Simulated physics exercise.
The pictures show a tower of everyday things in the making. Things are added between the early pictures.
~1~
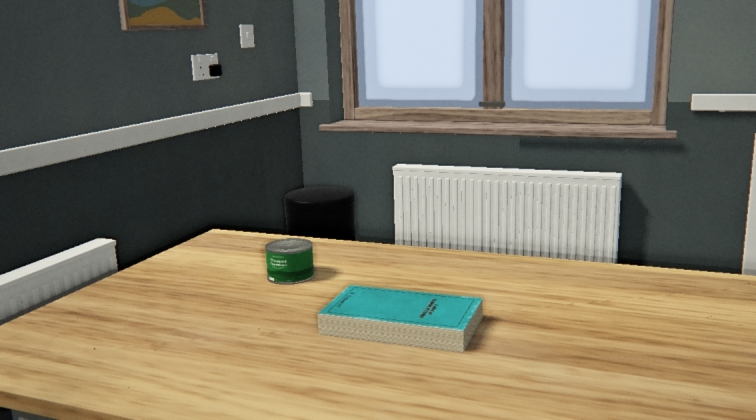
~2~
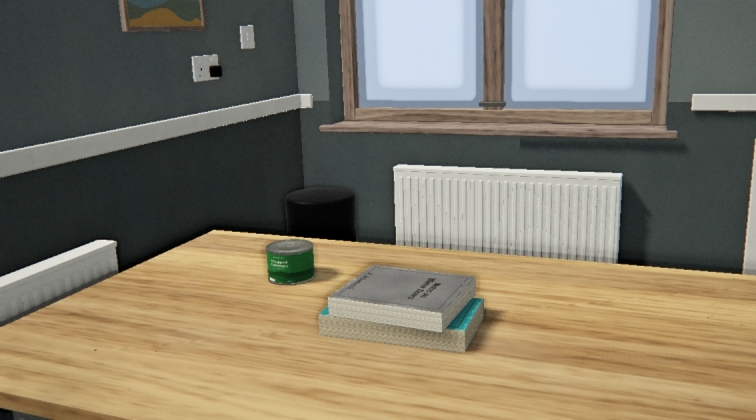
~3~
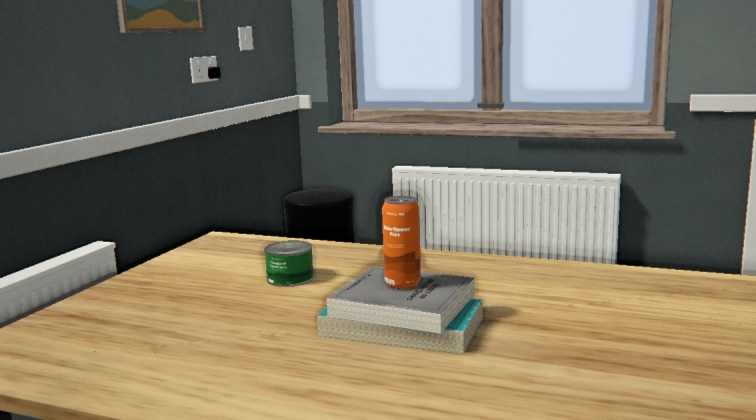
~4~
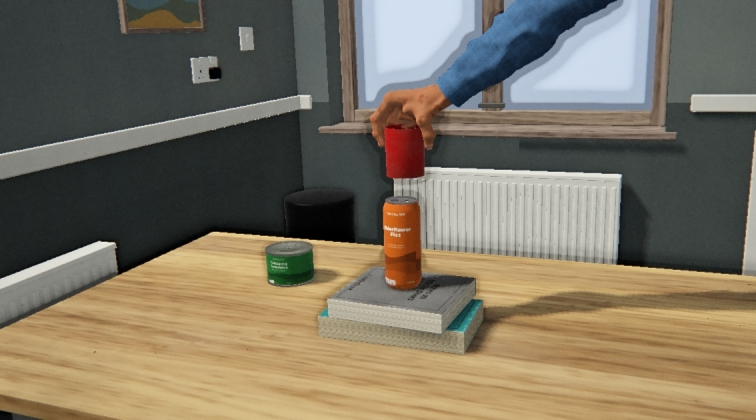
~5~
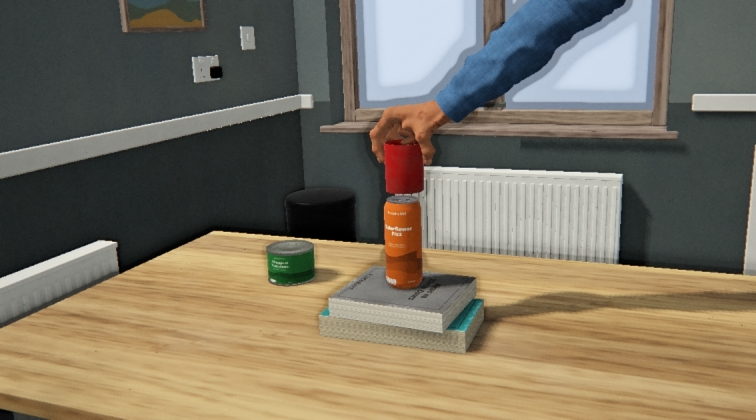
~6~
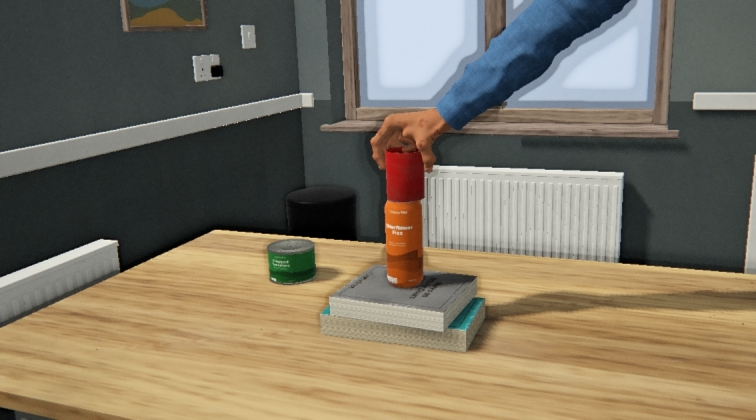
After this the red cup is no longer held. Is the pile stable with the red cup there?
Outcome: The pile keeps its balance.
Then, 0.20 s past the last view, nothing moves.
Then, 0.60 s past the last view, red cup resting near (405, 174).
Finally, all 5 still in place. Final places as the last picture's camera would see them, red cup near (405, 174). The pile stays up.
